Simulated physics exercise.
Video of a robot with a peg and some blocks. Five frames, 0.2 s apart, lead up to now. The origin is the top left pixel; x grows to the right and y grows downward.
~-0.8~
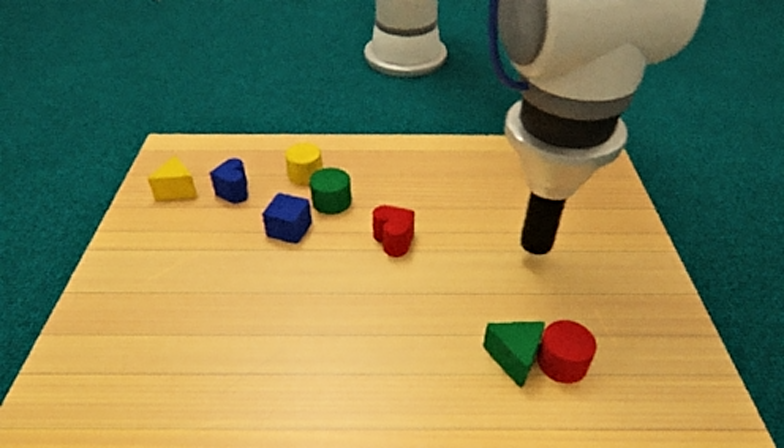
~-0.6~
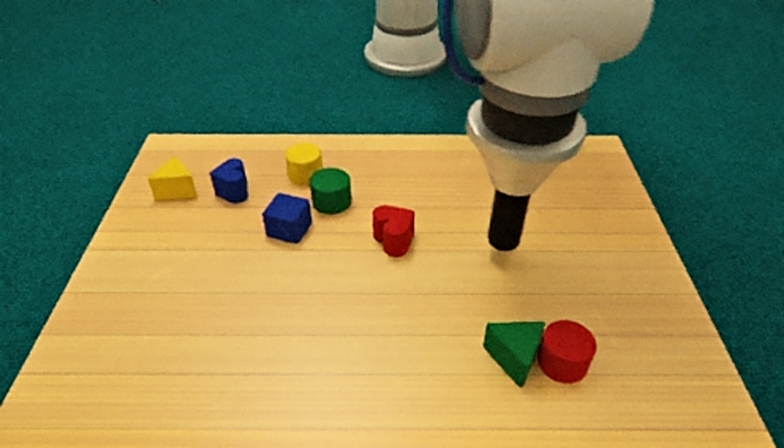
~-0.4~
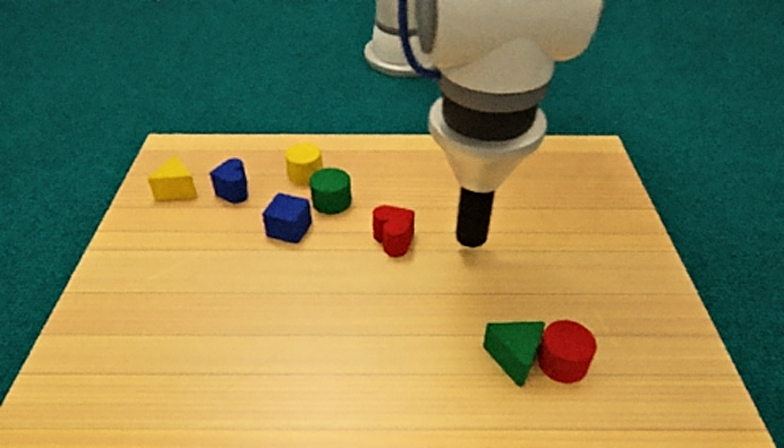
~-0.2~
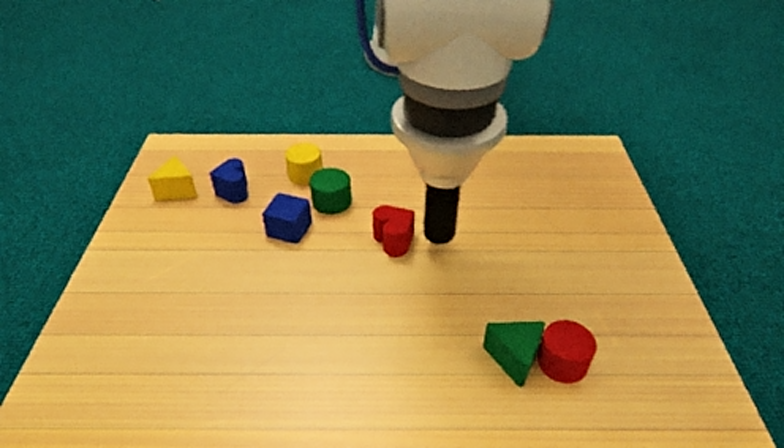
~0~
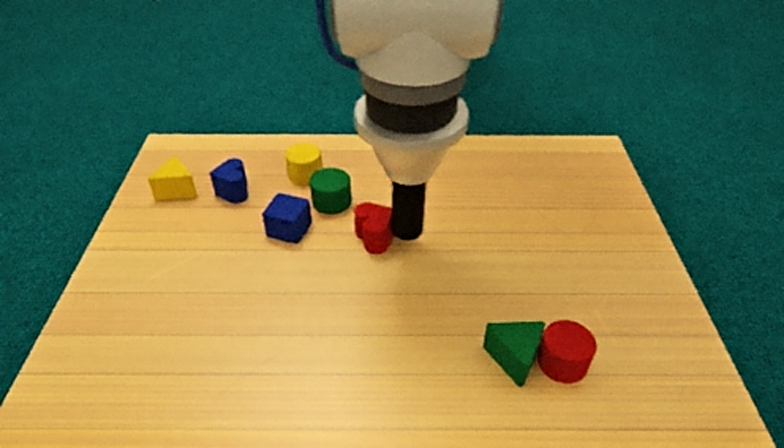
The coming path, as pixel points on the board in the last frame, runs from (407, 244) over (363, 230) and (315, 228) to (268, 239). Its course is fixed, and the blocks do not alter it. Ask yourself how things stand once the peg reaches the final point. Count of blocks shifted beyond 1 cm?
Answer: Two blocks.
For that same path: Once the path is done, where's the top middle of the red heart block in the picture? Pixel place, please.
Around pixel (239, 203).
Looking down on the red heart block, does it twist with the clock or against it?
Clockwise from above.
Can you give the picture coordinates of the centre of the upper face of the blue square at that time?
Located at (204, 202).
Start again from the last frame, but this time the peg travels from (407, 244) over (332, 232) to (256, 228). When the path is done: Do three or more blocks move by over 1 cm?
No, I don't think so.
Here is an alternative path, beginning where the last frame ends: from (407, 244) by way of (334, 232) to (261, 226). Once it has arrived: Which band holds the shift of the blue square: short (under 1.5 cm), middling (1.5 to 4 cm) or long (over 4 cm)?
My estimate: Beyond 4 cm.
On the path given first. One third of the way, peg at (362, 217); red heart block at (329, 204), turned 15° anticlockwise.
Two thirds of the way, peg at (313, 216); blue square at (245, 203), turned 40° anticlockwise; red heart block at (281, 199).
At the end, peg at (265, 226); blue square at (204, 202), turned 25° anticlockwise; green circle still; red heart block at (239, 203), turned 20° clockwise.
